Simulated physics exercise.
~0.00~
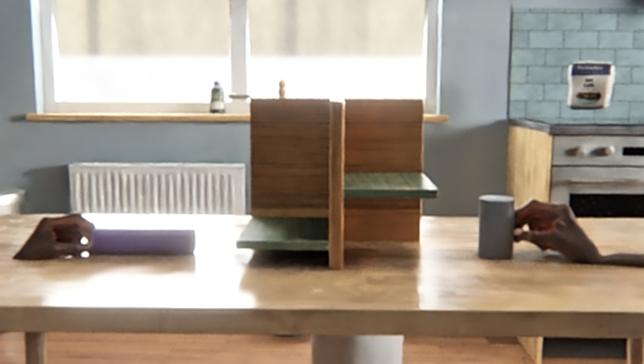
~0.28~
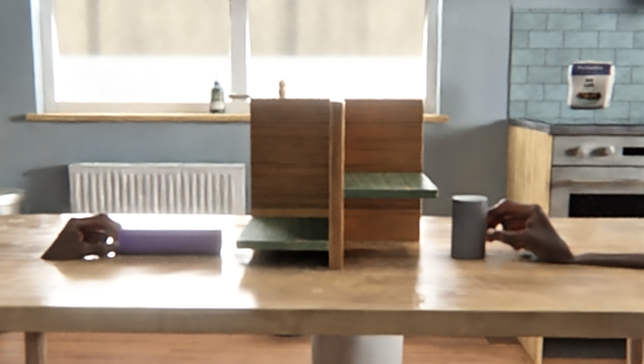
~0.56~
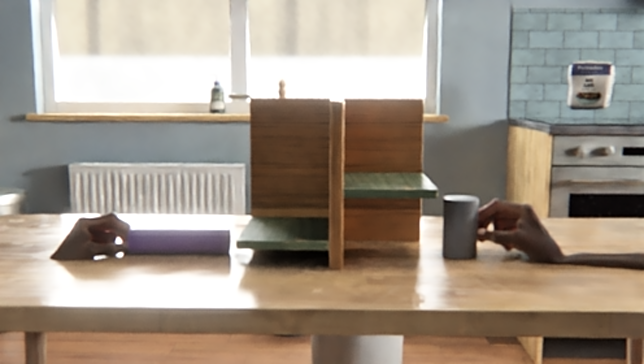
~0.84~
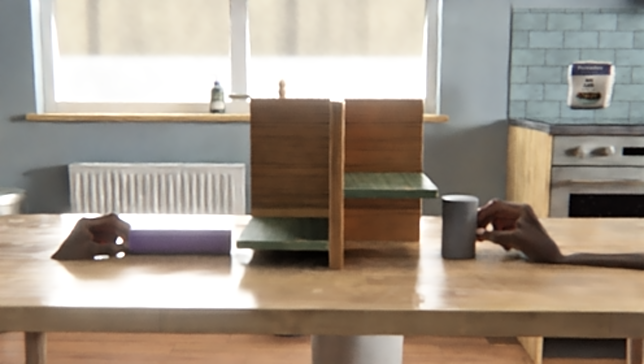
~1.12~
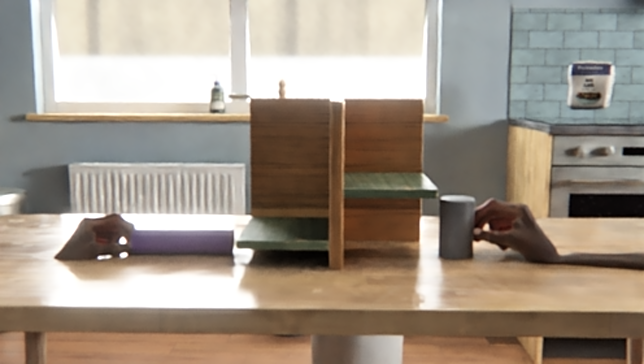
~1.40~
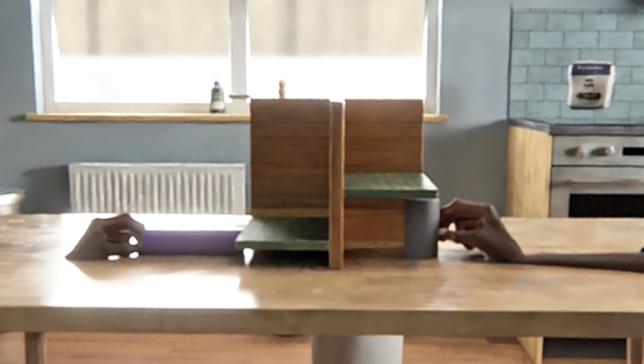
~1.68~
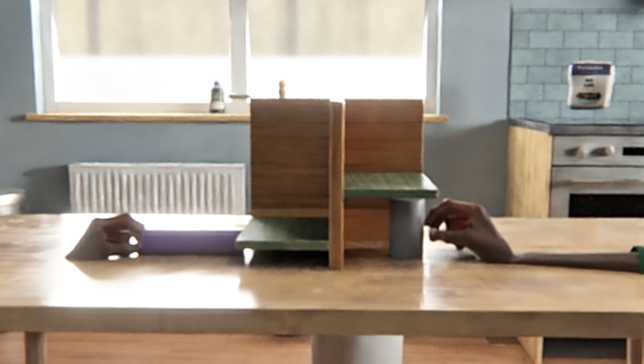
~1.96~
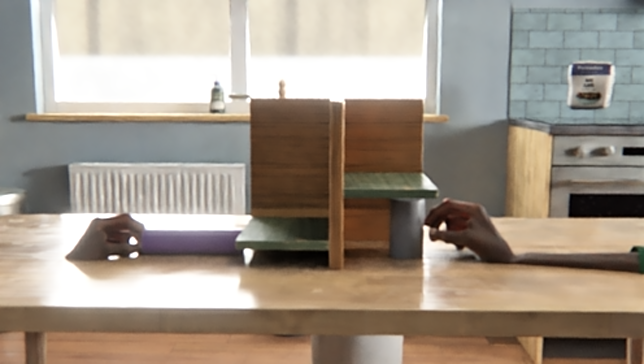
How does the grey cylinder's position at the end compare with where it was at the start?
At the start it stands out in the open on the table to the right of the stand, and by the end it has moved left and stands beneath the higher green shelf.
